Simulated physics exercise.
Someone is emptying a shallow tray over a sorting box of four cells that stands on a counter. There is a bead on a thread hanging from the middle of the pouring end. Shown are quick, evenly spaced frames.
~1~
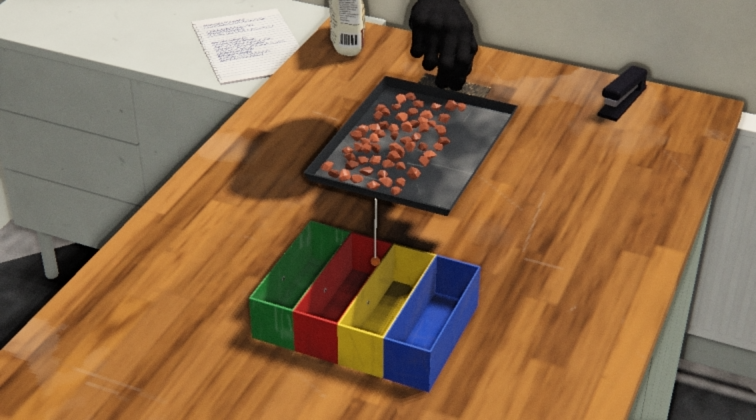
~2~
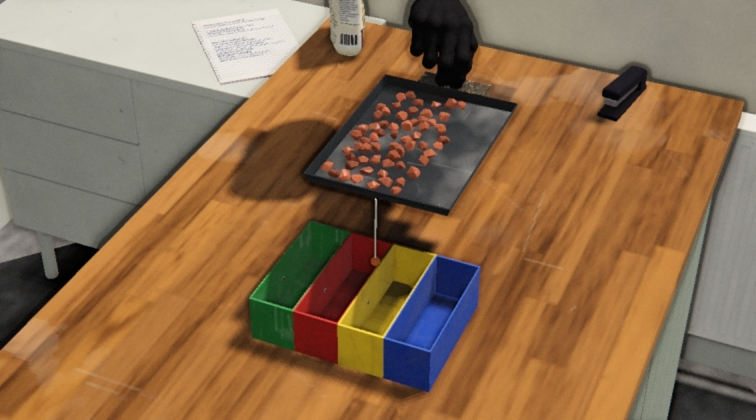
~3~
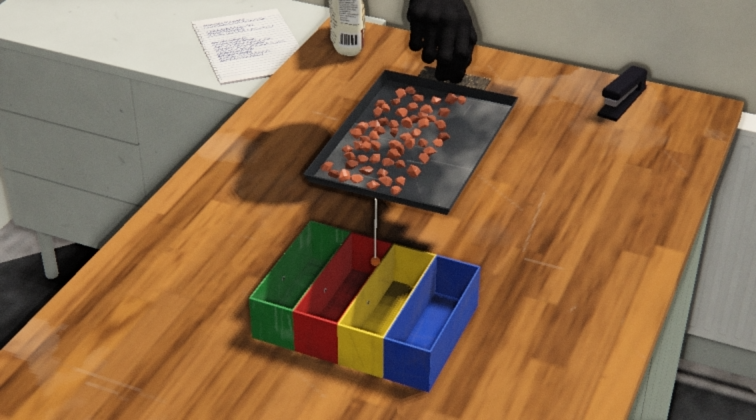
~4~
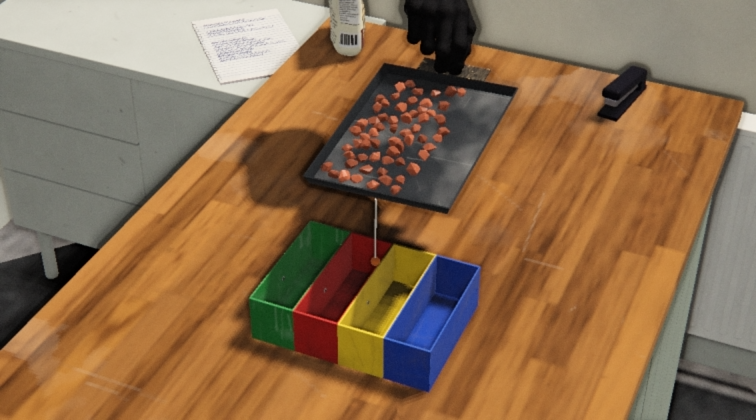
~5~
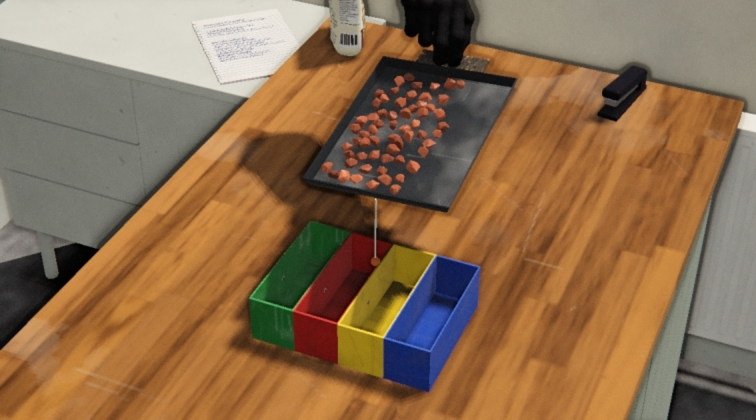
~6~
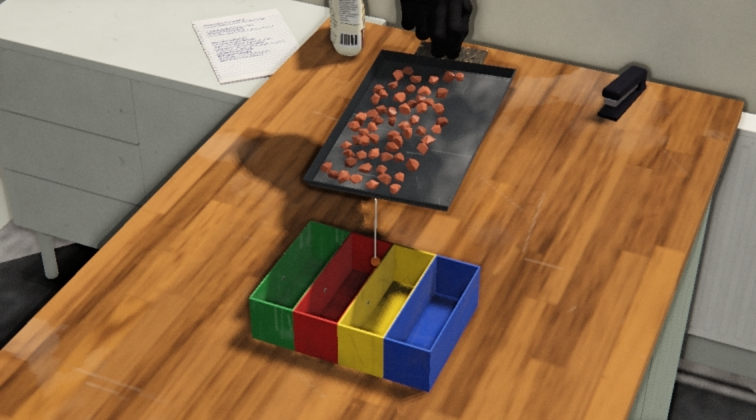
On a wooden counter, a black-gloved hand at the far end of a shallow dark tray of reddish bits gradually raises that end above a green, red, yellow and blue sorting box, while the bits stay on the tray.
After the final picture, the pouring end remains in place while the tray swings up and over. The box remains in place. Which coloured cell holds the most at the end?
The green cell holds the most.
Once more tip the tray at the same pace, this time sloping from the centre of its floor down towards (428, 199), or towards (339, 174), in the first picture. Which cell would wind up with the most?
First try: The blue one; second try: That green cell.
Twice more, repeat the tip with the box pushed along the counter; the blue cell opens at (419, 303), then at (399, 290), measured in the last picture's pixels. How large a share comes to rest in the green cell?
First placement: 60 per cent; second placement: 20 per cent.
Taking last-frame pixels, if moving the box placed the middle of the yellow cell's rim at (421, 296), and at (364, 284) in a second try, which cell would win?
So it's the green cell for the first shift and the cell in red for the second.
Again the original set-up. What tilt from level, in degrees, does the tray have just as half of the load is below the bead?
Roughly 90 degrees at that moment.
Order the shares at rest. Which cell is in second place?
Second is the red one.
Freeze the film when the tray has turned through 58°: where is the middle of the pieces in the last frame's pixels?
Somewhere around pixel (337, 167) in the last picture.
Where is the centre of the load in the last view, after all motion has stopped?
Once it all stops, the middle lies near (301, 302).
Soon, tray tipped steeply; nearly all on the tray; a stray few in the green cell; a small part falling or outside the box.
A while on, tray tipped right over; a small part on the tray; about half in the green cell; a small part in the red cell; about a quarter falling or outside the box.
Towards the end, tray tipped past a quarter turn; about two thirds in the green cell; about a quarter in the red cell; a small part falling or outside the box.
Finally, tray tipped past a quarter turn; about two thirds in the green cell; about a quarter in the red cell; none in the blue cell; none in the yellow cell; a small part outside the box.
